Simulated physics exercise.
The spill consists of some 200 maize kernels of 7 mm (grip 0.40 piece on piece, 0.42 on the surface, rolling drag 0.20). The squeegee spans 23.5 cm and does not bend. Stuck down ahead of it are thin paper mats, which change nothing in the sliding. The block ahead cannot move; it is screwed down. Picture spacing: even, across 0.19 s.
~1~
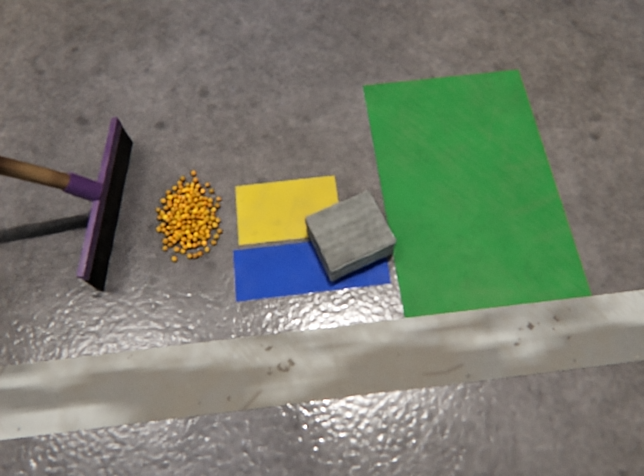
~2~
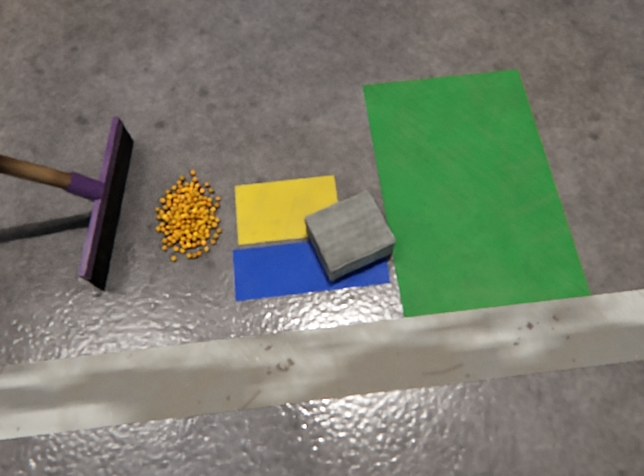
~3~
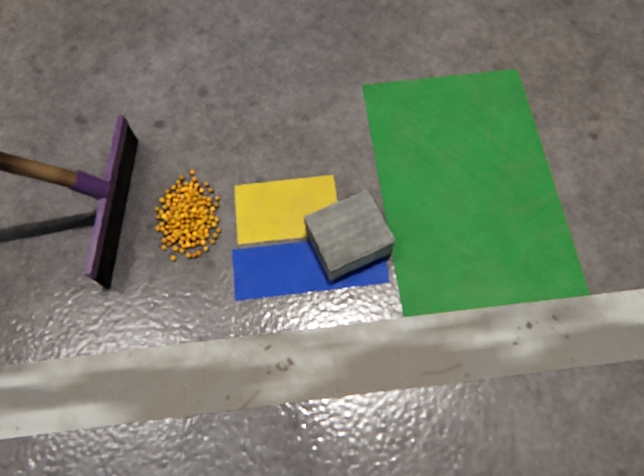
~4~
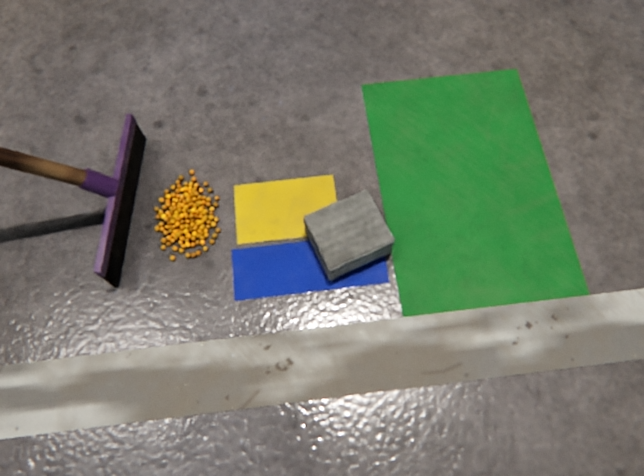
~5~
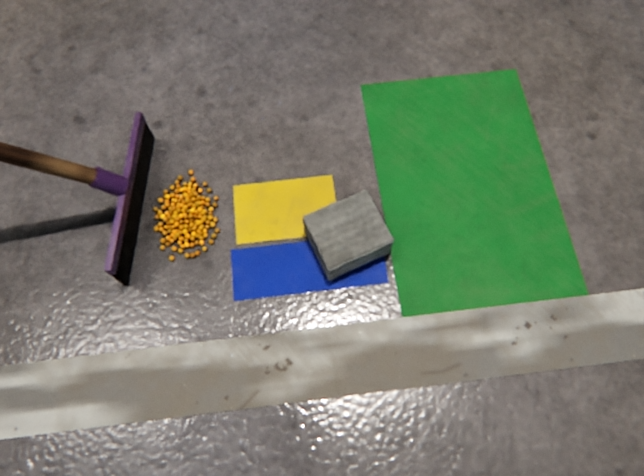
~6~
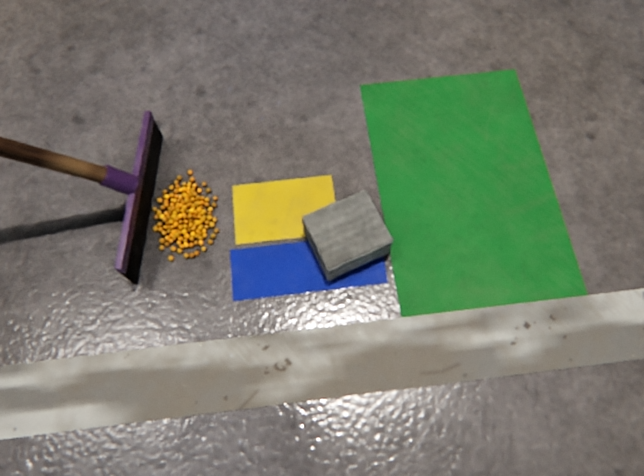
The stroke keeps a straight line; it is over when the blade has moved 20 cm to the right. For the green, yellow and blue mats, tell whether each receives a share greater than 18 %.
Green mat: Not greater. Yellow mat: Greater. Blue mat: Not greater.
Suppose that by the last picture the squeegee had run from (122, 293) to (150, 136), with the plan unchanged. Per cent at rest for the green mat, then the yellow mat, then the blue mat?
The green mat ends with 0 %, the yellow mat with 45 %, the blue mat with 45 %.
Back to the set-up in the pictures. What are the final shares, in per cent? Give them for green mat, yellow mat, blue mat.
Percent at rest - green mat: 0; yellow mat: 70; blue mat: 10.
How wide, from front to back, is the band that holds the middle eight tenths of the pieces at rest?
I'd guess near 10 cm, give or take.
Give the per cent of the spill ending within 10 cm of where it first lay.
5 per cent, about.
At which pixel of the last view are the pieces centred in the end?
In the final view, the middle lies around (269, 207).
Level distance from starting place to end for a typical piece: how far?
It works out at some 12 centimetres.
Then, 0.22 s after the last picture, squeegee 13 cm from its start, spill 12 cm wide; yellow mat 10 %, off the mats 90 %.
Then, 0.45 s after the last picture, squeegee 20 cm from its start, spill 14 cm wide; blue mat 10 %, yellow mat 70 %, off the mats 20 %.
Then, 0.65 s after the last picture, squeegee 20 cm from its start, spill 14 cm wide; blue mat 10 %, yellow mat 70 %, off the mats 20 %.
In the end, blue mat 10 %, yellow mat 70 %, green mat 0 %, off the mats 20 %.
